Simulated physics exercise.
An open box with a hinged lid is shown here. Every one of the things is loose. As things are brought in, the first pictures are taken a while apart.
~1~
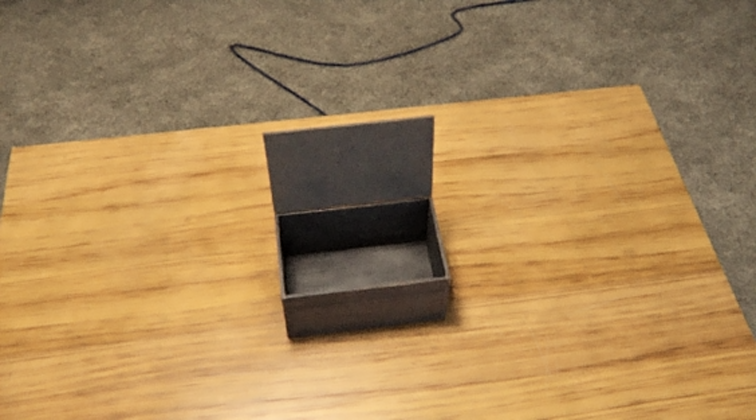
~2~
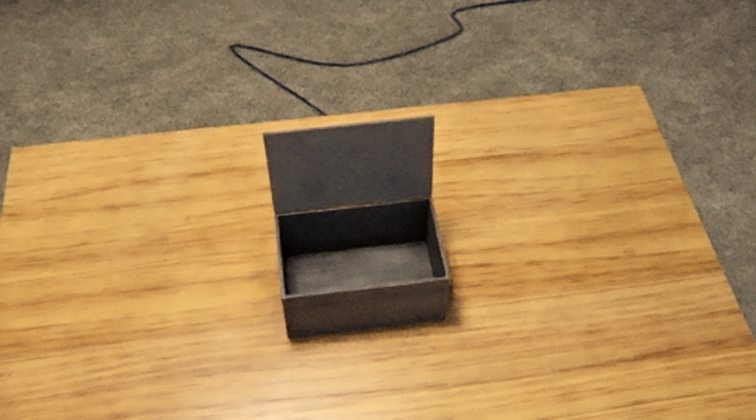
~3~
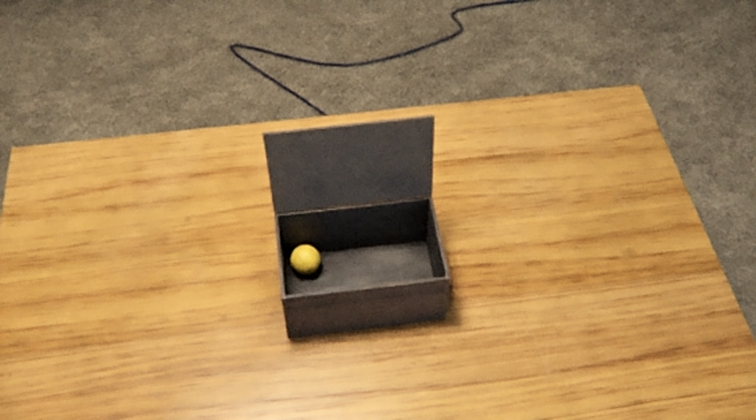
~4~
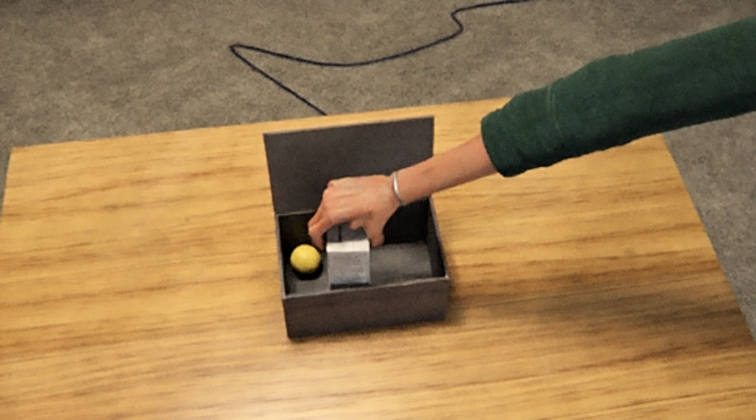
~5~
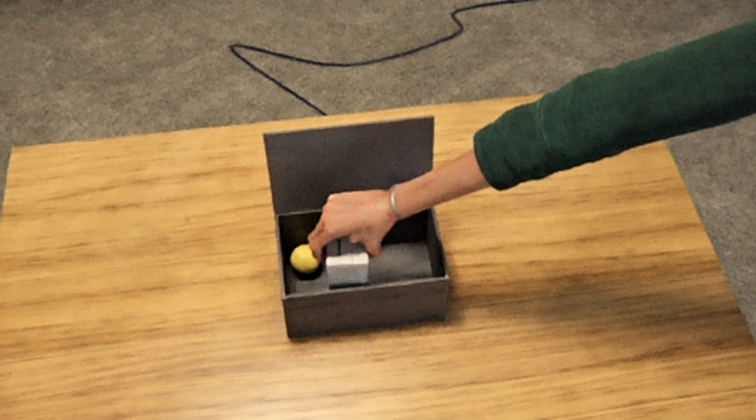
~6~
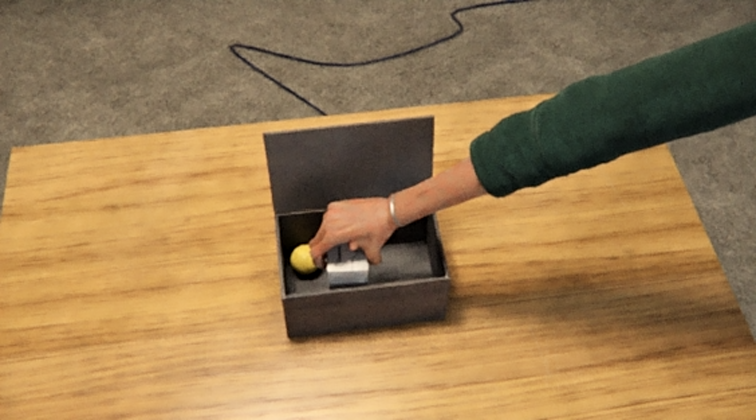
In an open dark box, a yellow ball appears, then a hand lowers a white block.
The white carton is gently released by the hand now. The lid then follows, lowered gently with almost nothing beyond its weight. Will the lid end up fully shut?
No.
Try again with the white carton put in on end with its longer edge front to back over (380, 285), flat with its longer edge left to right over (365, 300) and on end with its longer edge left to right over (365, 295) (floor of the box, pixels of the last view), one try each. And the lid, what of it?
First try: It gets propped open; second try: It comes fully down; third try: It gets propped open.
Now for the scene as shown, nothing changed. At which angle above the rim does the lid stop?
I'd put it at roughly 20°.
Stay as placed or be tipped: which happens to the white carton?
Result: It remains as it was set.
Then, 1.30 s past the last view, lid 77° above the rim.
Then, 1.90 s past the last view, lid 40° above the rim.
Then, 3.50 s past the last view, lid 22° above the rim.
Finally, lid 22° above the rim; both still in place. Final places as the last picture's camera would see them, white carton near (349, 279).
